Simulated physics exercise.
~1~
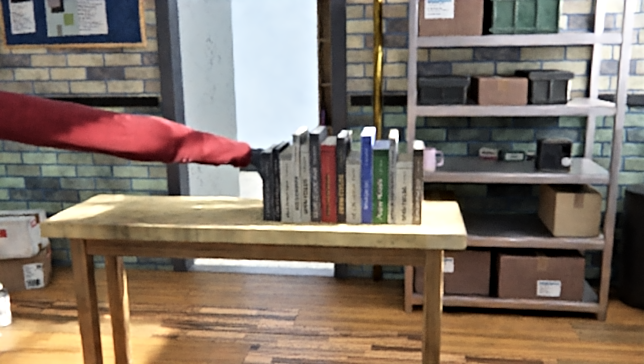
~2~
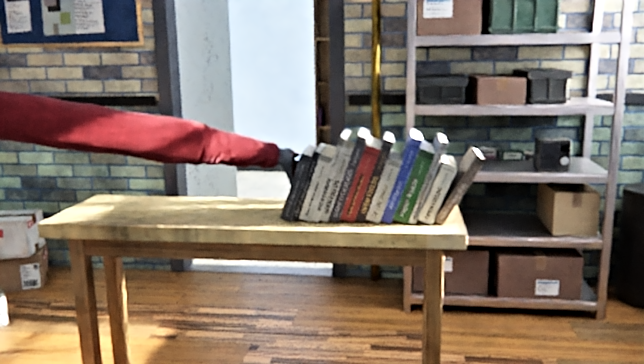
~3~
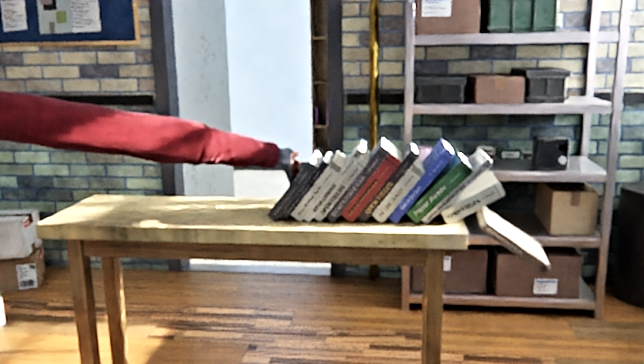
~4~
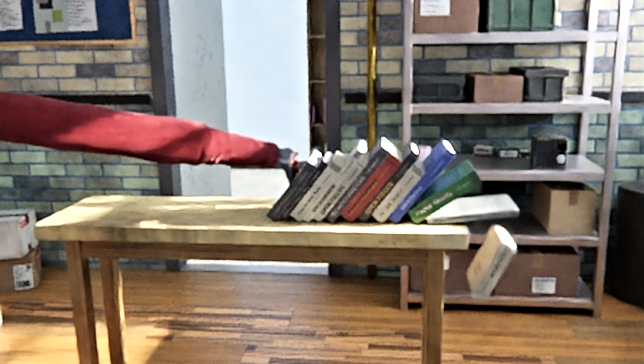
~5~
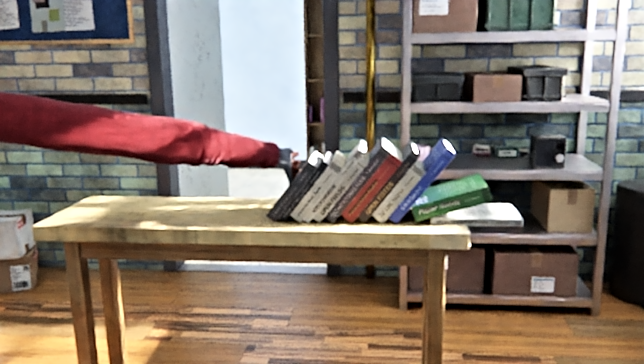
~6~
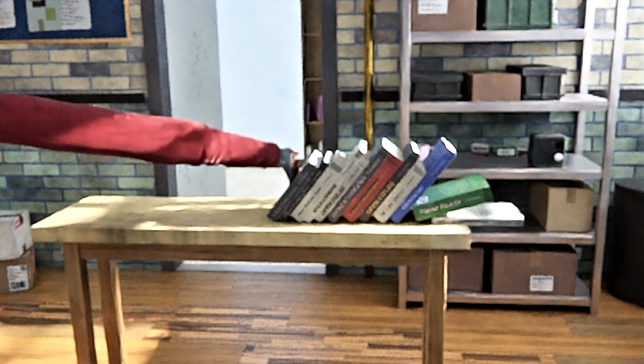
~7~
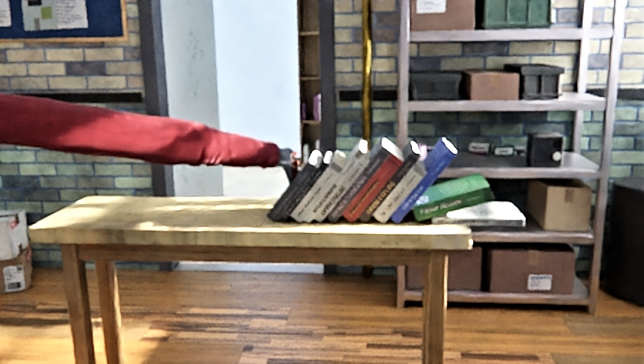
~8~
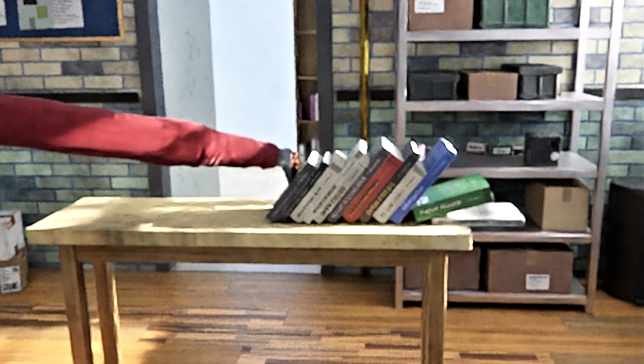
A red-sleeved arm reaches in from the left toward a row of upright books on a wooden table, in a room with brick walls and metal shelves behind, seen from the front as the view drifts slightly. Most of the books are dark or pale, with red, blue and green ones among them. The dark-gloved hand pushes the left end, and the whole row tilts to the right. Two pale books at the far end tip over the table's edge and drop out of sight. The green book sinks nearly flat over a pale one jutting past the edge, while the blue and red books stay leaning, and the hand stays still beside them.
